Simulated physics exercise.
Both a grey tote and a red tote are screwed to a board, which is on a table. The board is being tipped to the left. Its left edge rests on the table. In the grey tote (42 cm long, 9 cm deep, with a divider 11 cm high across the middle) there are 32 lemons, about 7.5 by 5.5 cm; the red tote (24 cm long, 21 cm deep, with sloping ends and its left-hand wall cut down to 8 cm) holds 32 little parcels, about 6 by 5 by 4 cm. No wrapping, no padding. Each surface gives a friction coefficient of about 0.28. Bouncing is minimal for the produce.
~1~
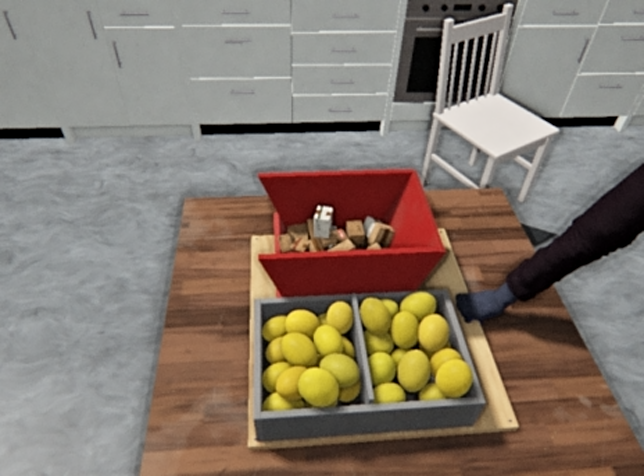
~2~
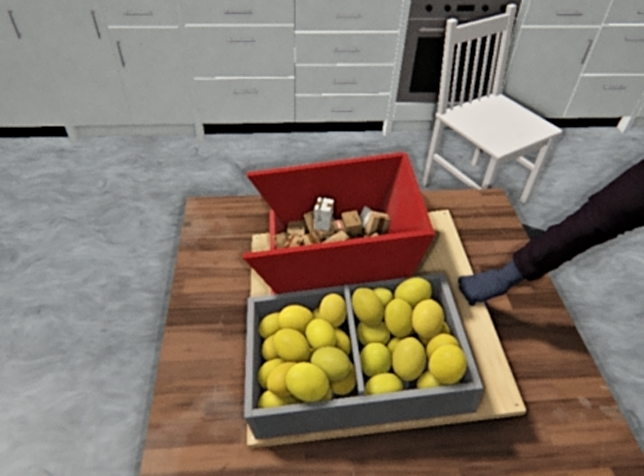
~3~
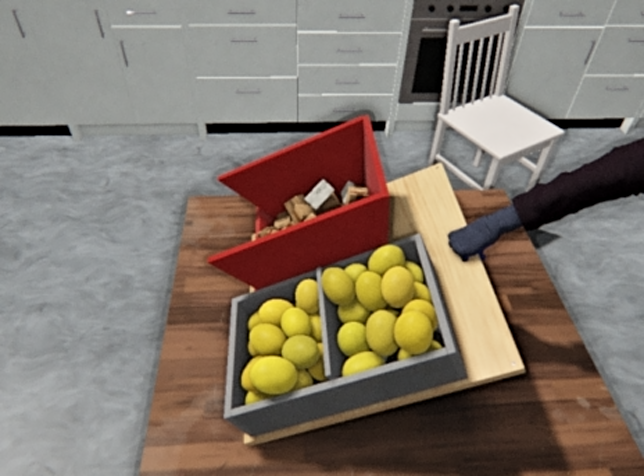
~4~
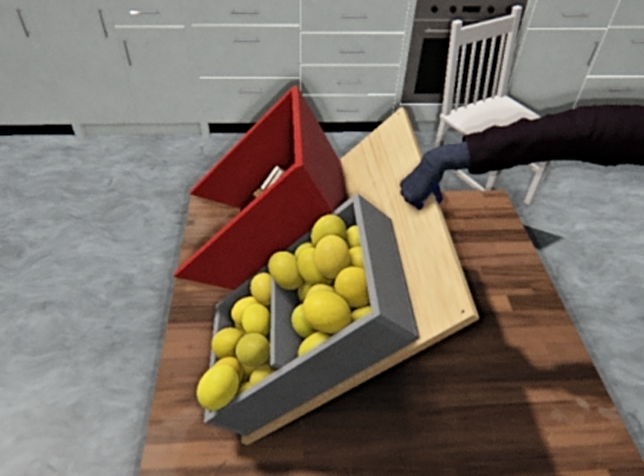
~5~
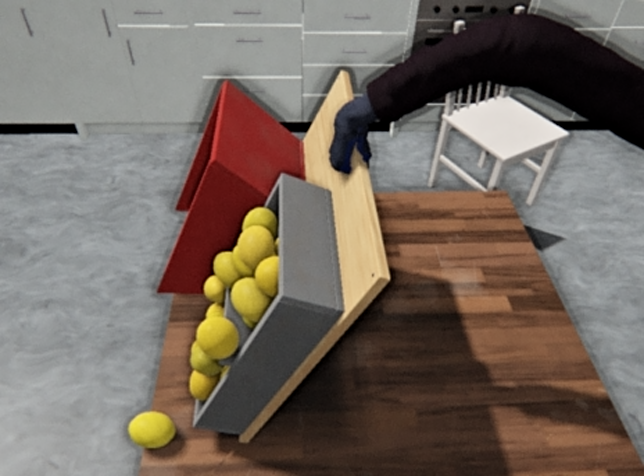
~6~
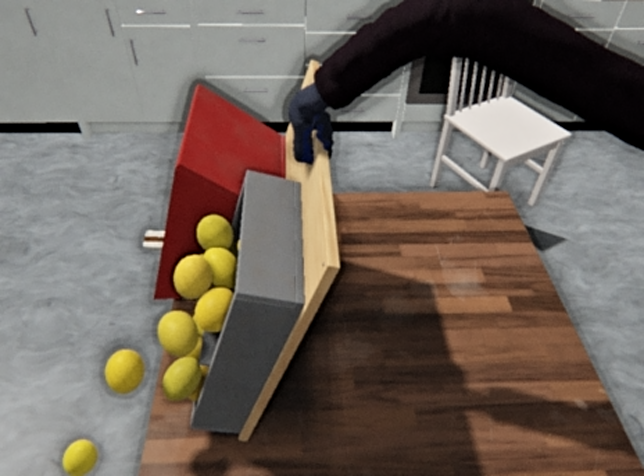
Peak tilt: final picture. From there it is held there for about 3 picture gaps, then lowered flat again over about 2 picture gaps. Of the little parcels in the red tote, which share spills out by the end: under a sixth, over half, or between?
More than half spill out.
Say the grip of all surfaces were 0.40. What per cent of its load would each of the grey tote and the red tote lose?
Grey tote 40, red tote 70 per cent.
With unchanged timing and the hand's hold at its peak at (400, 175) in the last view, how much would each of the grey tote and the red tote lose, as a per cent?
Grey tote 10 %, red tote 20 %.
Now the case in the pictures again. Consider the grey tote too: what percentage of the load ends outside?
Lost from the grey tote: 40 percent.
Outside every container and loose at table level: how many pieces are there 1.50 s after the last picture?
The count is about 12.
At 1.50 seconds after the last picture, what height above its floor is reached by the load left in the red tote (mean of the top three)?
8 cm or so.
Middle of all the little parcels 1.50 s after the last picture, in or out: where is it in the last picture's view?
In the last view, the centre sits near (213, 272).
Then, 0.24 s after the last picture, tilt 73°; grey tote 21 in, 11 out and red tote 18 in, 14 out.
Then, 0.54 s after the last picture, tilt 71°; grey tote 21 in, 11 out and red tote 16 in, 16 out.
Then, 0.96 s after the last picture, tilt 0°; grey tote 19 in, 13 out and red tote 11 in, 21 out.
Outcome (1.50 s after the last picture), grey tote 19 in, 13 out and red tote 11 in, 21 out. Asked share, 21 of 32, 66 per cent.
